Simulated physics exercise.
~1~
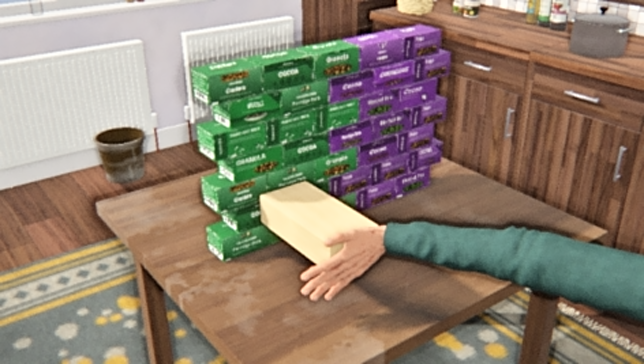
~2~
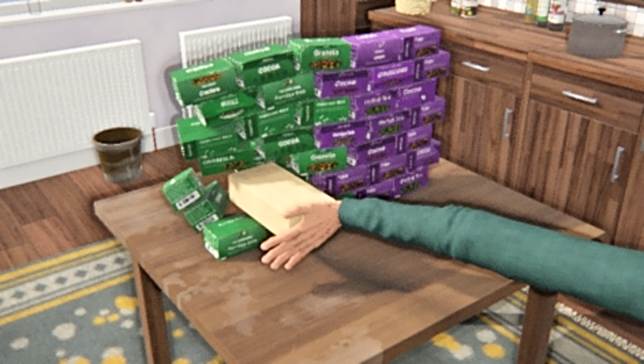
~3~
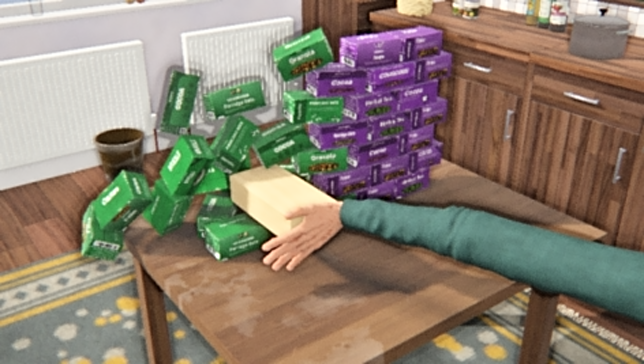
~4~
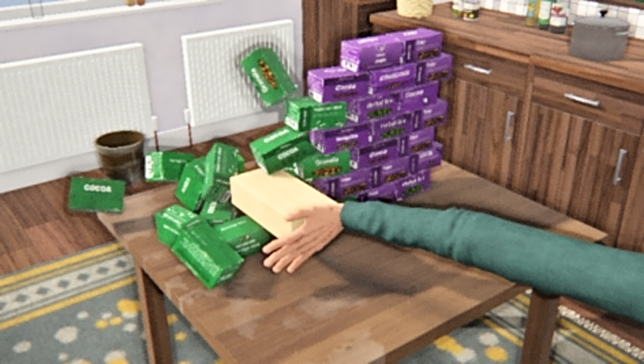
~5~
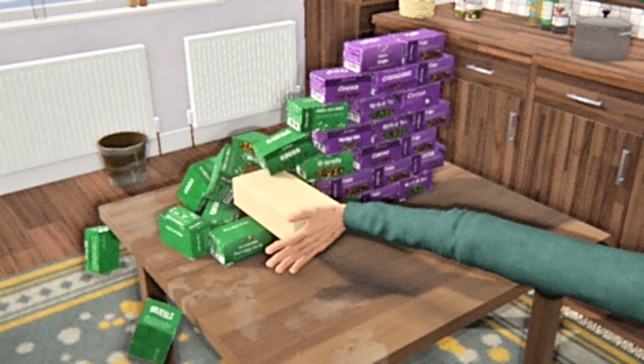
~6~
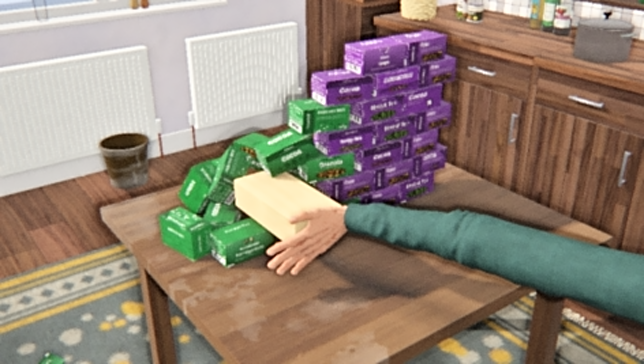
In a kitchen with wooden cabinets and white radiators, a slightly swaying camera looks down at a wooden table on a patterned rug. A wall of stacked packets stands on it, green on the left and purple on the right, while a hand in a teal sleeve holds a pale wooden block against the green part. The hand pushes the block in, knocking lower green packets loose, then stops. The green side crumbles leftward, its upper packets tumbling and some dropping off the table. Finally, most green packets lie heaped beside the block or fallen, while the purple stack still stands.
